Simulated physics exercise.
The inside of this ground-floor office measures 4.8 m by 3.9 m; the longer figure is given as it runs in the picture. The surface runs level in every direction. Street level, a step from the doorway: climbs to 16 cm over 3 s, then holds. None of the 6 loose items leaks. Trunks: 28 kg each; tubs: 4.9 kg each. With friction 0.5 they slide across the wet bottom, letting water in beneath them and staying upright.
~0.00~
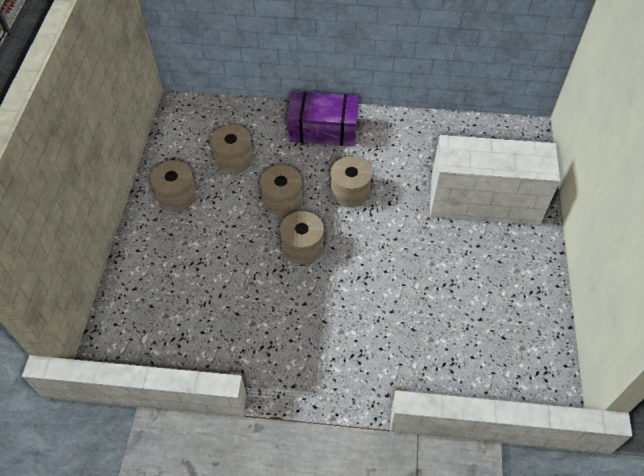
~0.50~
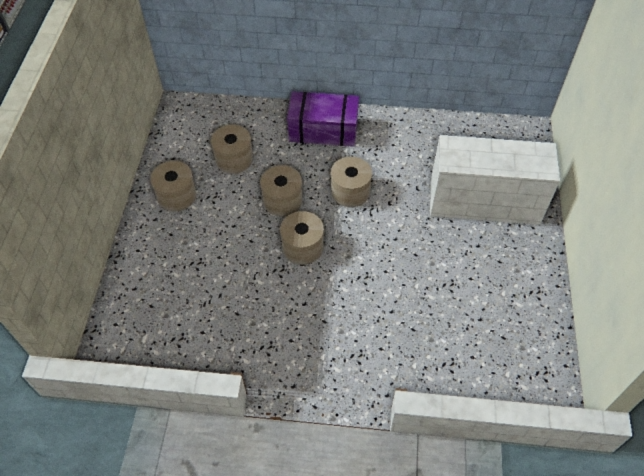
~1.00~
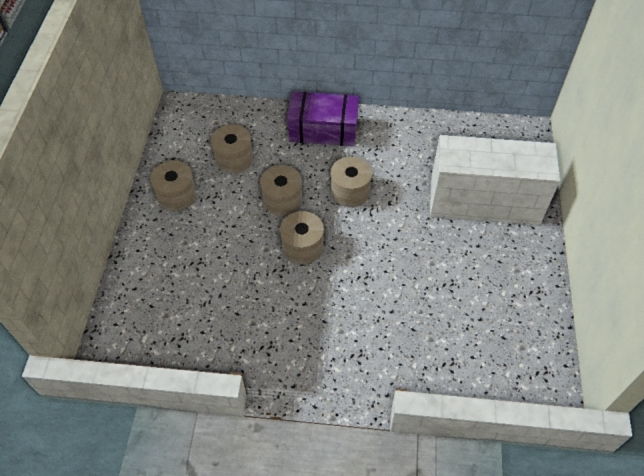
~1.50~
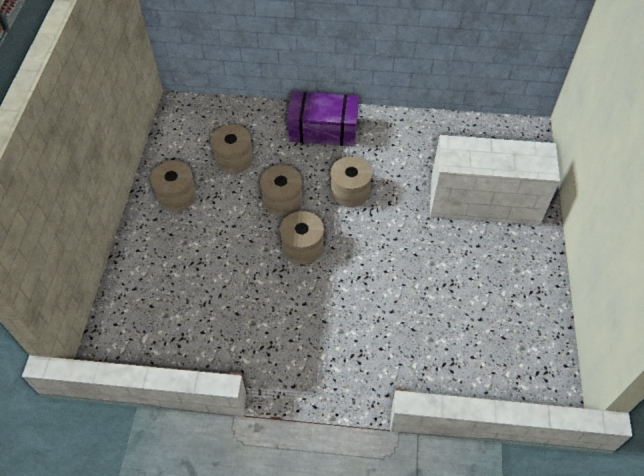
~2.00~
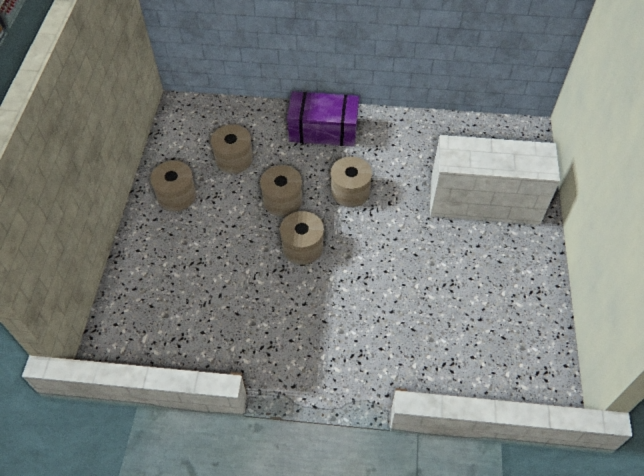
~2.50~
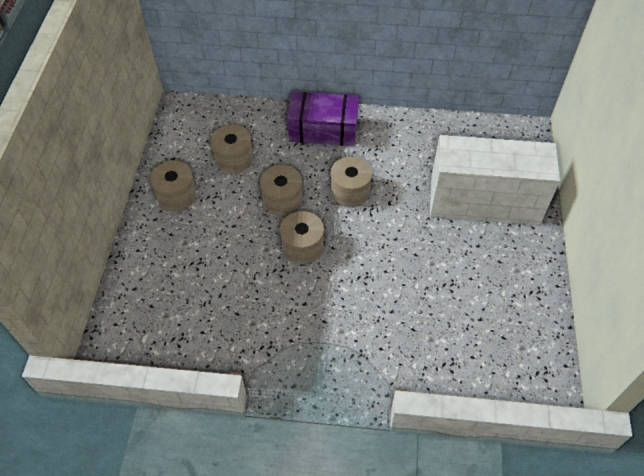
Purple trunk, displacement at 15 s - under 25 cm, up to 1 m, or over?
Shifts somewhat.
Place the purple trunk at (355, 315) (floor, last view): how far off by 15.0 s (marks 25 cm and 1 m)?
I'd say it goes a long distance.
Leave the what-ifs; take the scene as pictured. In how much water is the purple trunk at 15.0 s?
Close to 11 centimetres.
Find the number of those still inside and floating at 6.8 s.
At that moment it comes to 3.
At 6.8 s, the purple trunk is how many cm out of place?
By then it has shifted roughly 0 cm.
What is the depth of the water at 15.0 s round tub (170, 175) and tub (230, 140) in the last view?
Depth approx. 9 cm / 11 cm.
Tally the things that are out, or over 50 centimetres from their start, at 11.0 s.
Result: 4.
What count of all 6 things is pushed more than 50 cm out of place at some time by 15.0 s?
I make that 6.
After 3.5 s the purple trunk is near (323, 107), 0.0 m from its start, aground; 0 afloat.
After 6.8 s the purple trunk is near (323, 107), 0.0 m from its start, aground; 3 afloat.
After 11.0 s the purple trunk is near (329, 104), 0.1 m from its start, afloat; 6 afloat.
After 15.0 s the purple trunk is near (270, 85), 0.7 m from its start, afloat; 6 afloat.
